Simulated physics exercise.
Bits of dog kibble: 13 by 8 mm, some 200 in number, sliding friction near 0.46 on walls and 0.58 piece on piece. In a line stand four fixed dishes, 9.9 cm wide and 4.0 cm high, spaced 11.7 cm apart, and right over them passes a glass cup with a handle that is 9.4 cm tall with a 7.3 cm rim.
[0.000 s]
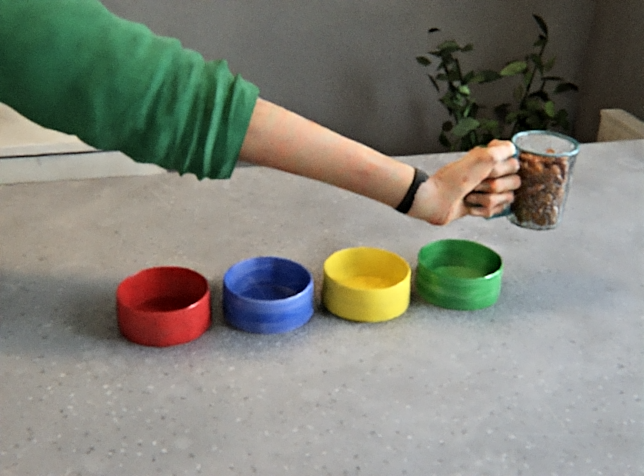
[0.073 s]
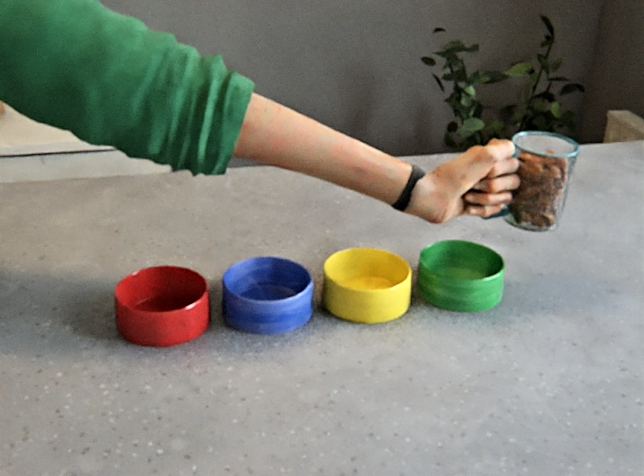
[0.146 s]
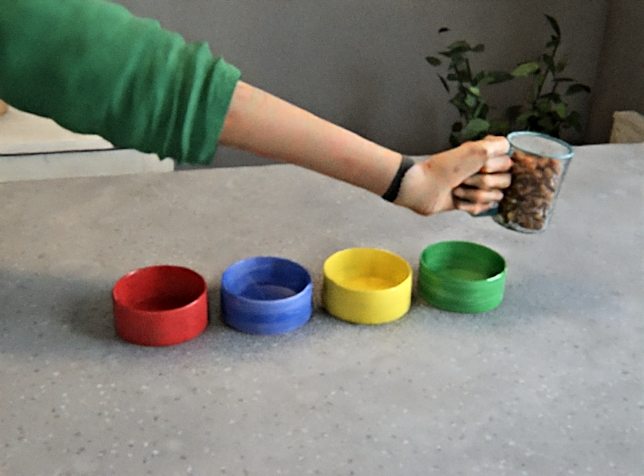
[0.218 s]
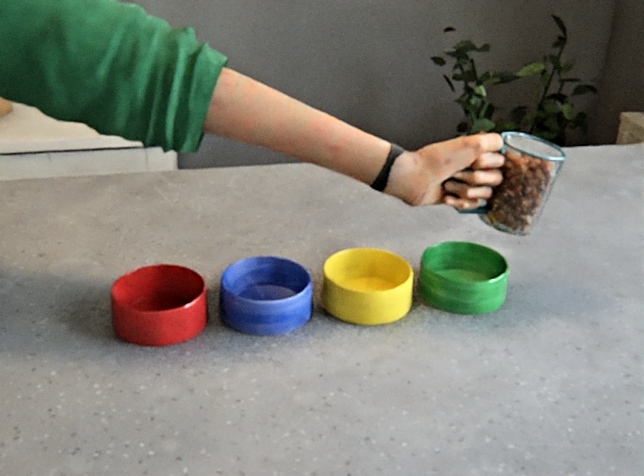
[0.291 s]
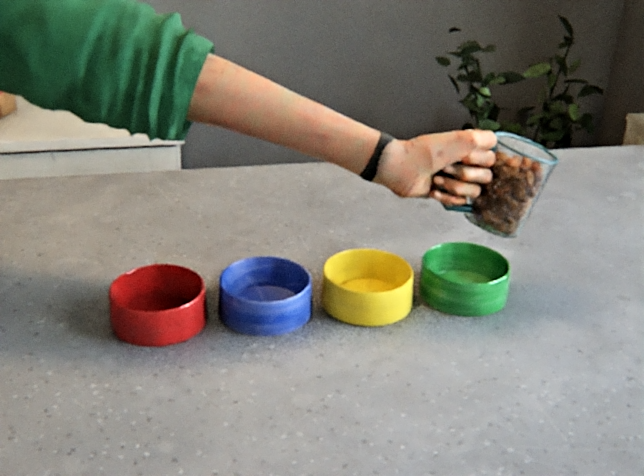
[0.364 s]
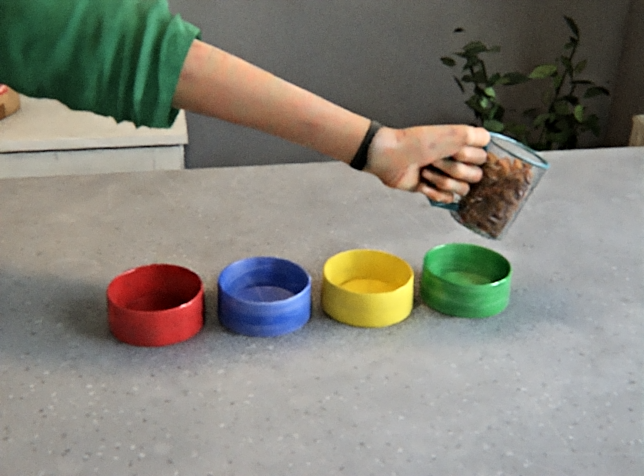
An arm in a green sleeve with a dark wristband reaches in from the left over a speckled grey tabletop, seen from slightly above, with a leafy plant behind. The hand grips a clear glass cup of brown kibble above a row of red, blue, yellow and green dishes, left to right. The cup moves slightly left and down, tilting gradually to the right, while the dishes stay put.
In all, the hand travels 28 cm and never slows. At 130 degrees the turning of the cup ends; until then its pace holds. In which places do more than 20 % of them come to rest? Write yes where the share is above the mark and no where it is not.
Red dish: No, blue dish: No, green dish: No, yellow dish: Yes, counter: No.
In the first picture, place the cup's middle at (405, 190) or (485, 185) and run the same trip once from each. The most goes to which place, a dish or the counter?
The biggest share lands on red the first time and on blue the second time.
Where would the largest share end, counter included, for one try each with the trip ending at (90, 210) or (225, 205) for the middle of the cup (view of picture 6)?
Try 1 - blue; try 2 - blue.
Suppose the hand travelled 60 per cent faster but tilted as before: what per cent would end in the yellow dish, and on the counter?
Shares - yellow 100, counter 0.
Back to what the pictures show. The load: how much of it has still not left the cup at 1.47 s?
Roughly 90 in a hundred.
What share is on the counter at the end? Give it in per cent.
The figure is about 5 percent.
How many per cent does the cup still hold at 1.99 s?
Estimate: Around 0 % of the load.
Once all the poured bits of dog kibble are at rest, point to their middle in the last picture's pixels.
Near (361, 285).
Then, at 1.03 s, tilt 73 degrees; cup holds 100 %.
After 1.47 s, tilt 106 degrees; cup holds 90 %, yellow 10 %.
After 1.99 s, tilt 130 degrees; cup holds 0 %, yellow 100 %.
At rest (2.6 s), red 0 %, blue 0 %, green 0 %, yellow 95 %, counter 5 %.
